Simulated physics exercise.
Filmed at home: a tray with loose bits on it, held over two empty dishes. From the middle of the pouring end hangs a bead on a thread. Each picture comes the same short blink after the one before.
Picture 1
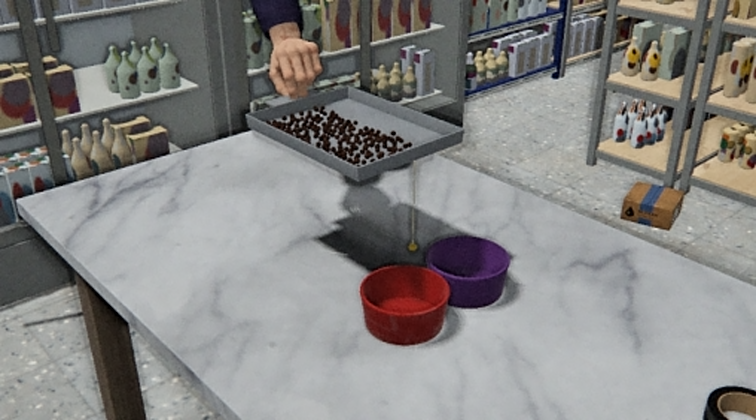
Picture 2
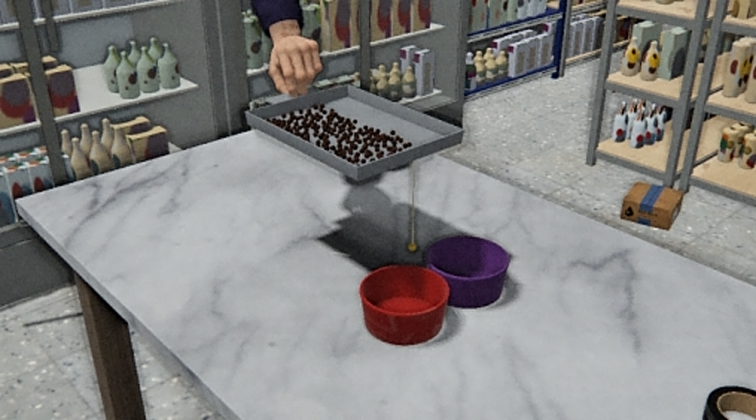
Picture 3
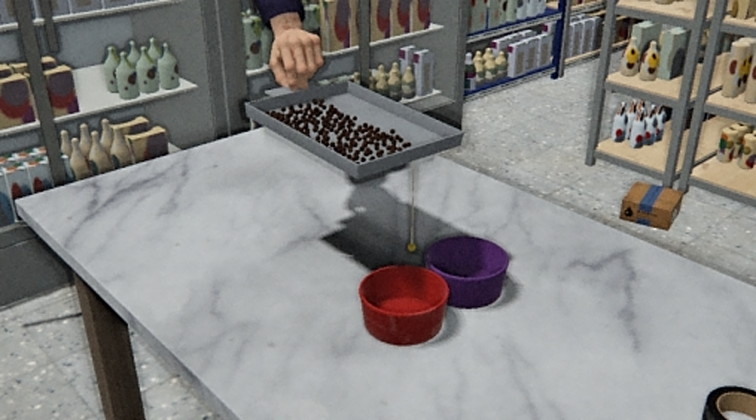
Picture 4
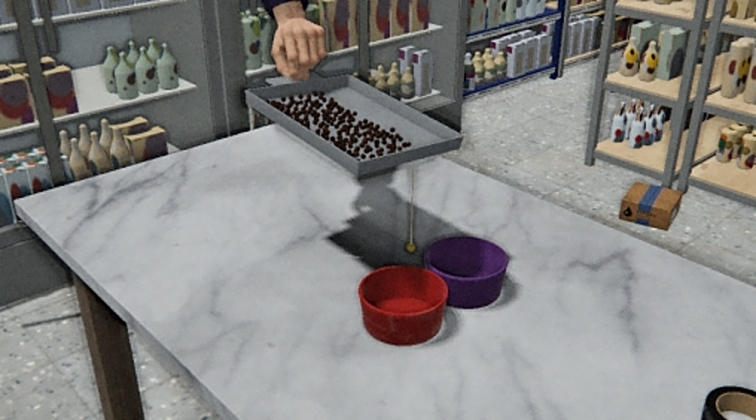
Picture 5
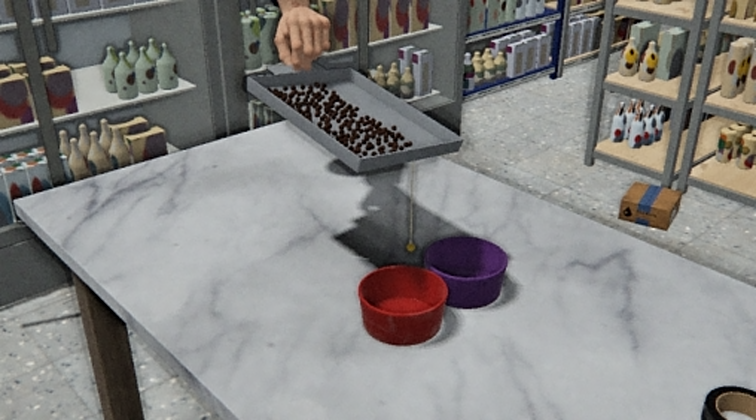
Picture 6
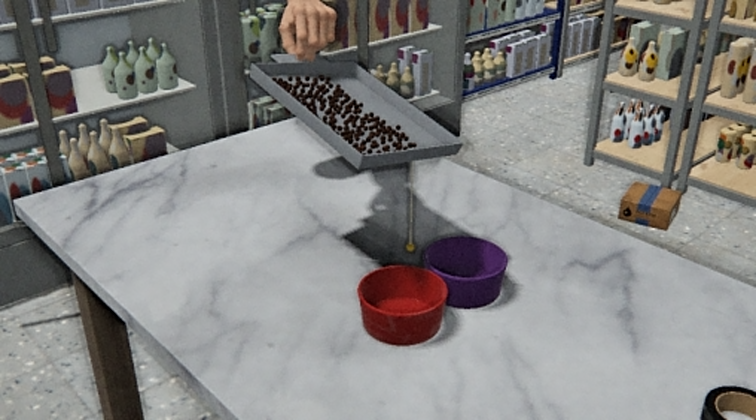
In a shop-like room with shelves of bottles and boxes, a fixed, raised view looks down across a white, grey-veined marble table. A hand at the far end of a grey tray of small dark brown berries is above it, a yellowish bead hanging on a thread near a red dish and a purple dish to its right. The hand shifts slightly, the tray gradually tilts toward its near right corner, and the berries begin sliding that way.
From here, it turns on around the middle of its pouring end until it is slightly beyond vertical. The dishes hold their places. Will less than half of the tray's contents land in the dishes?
Yes, less than half gets in.
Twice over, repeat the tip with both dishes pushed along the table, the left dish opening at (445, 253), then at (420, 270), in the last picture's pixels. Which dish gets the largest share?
Well, the first go goes to the leftmost dish, and the second to the rightmost dish.
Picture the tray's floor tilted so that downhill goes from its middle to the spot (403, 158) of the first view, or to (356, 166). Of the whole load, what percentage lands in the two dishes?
About 90 and 40 percent.
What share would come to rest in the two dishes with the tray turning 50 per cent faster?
I'd expect close to 30 per cent.
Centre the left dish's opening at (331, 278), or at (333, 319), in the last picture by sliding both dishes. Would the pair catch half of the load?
First place: Short of half; second place: Short of half.
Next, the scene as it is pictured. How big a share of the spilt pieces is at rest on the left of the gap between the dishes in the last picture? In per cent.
Close to 40 in a hundred.
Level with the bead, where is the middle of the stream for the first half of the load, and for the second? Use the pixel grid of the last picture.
It goes through near (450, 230) first, then near (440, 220).
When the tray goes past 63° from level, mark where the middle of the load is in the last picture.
Its middle sits at about pixel (437, 155).
Just after the last frame, tray tipped steeply; the larger part on the tray; just a few in the right dish; about a tenth outside both; about a tenth in the air.
A moment on, tray tipped past a quarter turn; roughly two thirds on the tray; about a tenth in the right dish; roughly a quarter outside both; about a tenth in the air.
Further on, tray tipped past a quarter turn; roughly a quarter in the right dish; the larger part outside both.
When it is over, tray tipped past a quarter turn; not one in the left dish; roughly a quarter in the right dish; the larger part outside both.
